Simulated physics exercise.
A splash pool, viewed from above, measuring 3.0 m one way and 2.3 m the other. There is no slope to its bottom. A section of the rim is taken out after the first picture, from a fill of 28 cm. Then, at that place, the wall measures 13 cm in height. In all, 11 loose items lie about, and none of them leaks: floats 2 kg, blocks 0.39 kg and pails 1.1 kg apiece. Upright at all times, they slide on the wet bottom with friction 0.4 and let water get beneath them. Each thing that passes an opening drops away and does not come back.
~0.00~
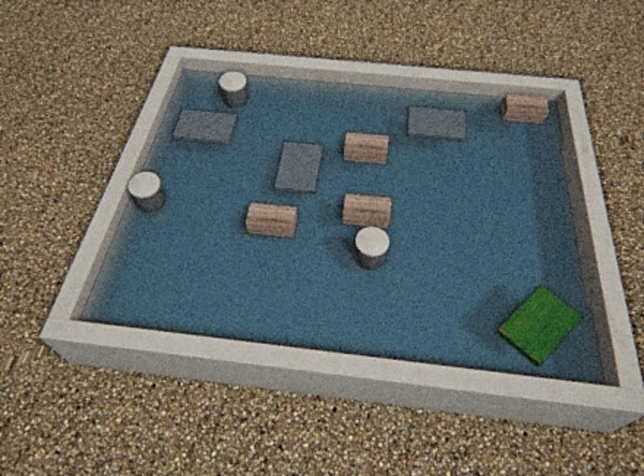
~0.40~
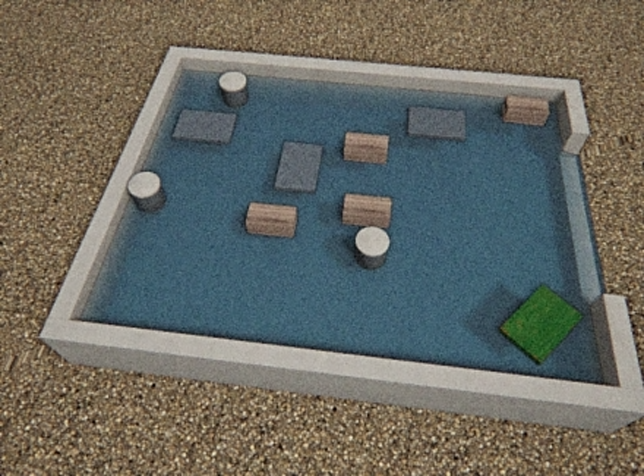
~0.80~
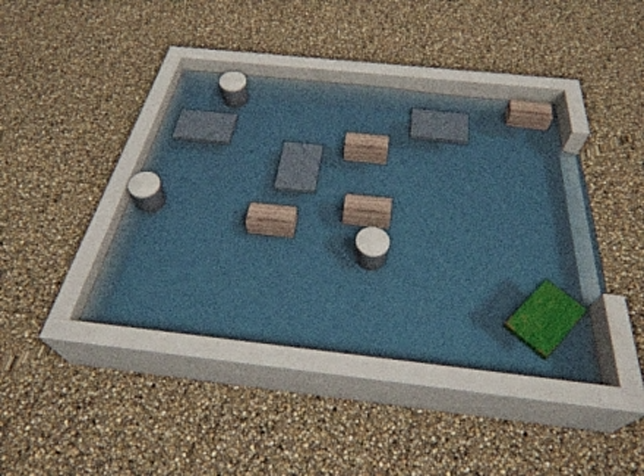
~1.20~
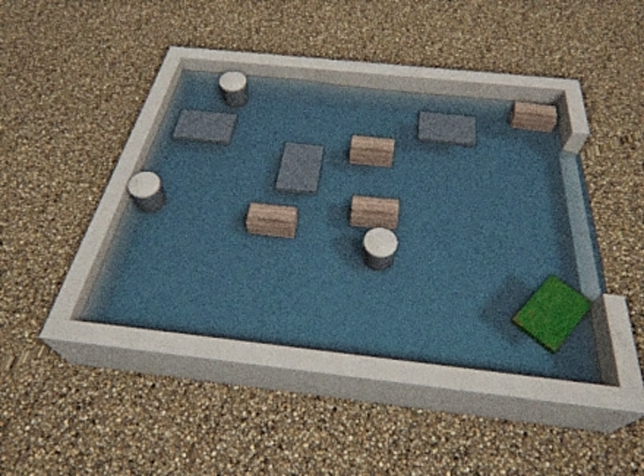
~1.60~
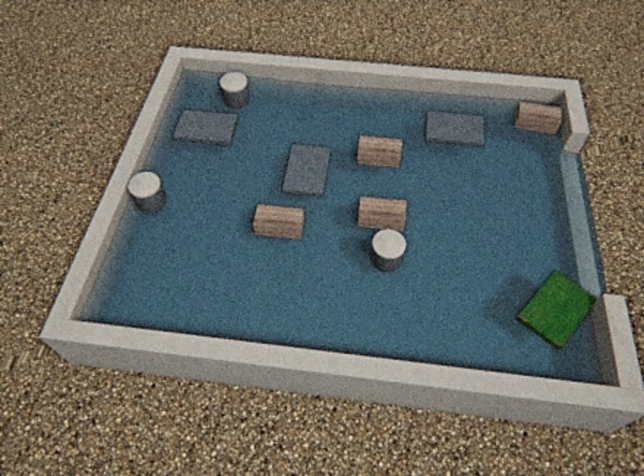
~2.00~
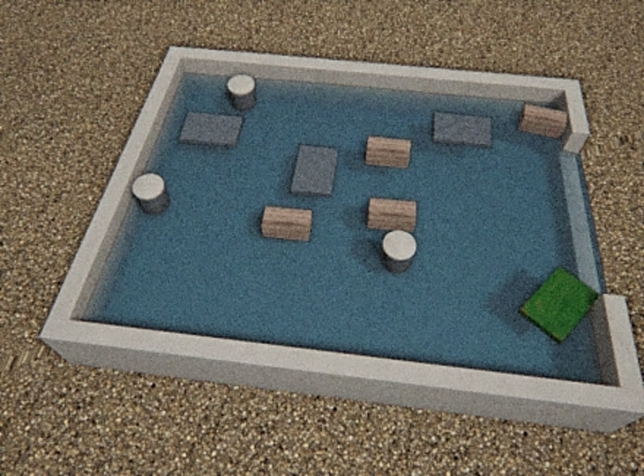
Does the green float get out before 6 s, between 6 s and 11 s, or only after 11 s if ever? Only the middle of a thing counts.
Its departure is before time one.
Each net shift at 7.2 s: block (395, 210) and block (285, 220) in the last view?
In turn they sit 60 cm and 40 cm away.
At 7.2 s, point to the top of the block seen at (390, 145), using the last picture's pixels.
Its top ends up at around (449, 159).
After 3.2 s the green float is near (606, 278), 0.6 m from its start, afloat; 0 of 11 are out; 11 afloat.
After 7.2 s the green float has gone out (at 3.2 s); 2 of 11 are out; 9 afloat.
After 12.0 s the green float has gone out (at 3.2 s); 2 of 11 are out; 9 afloat.
After 16.0 s the green float has gone out (at 3.2 s); 2 of 11 are out; 9 afloat.
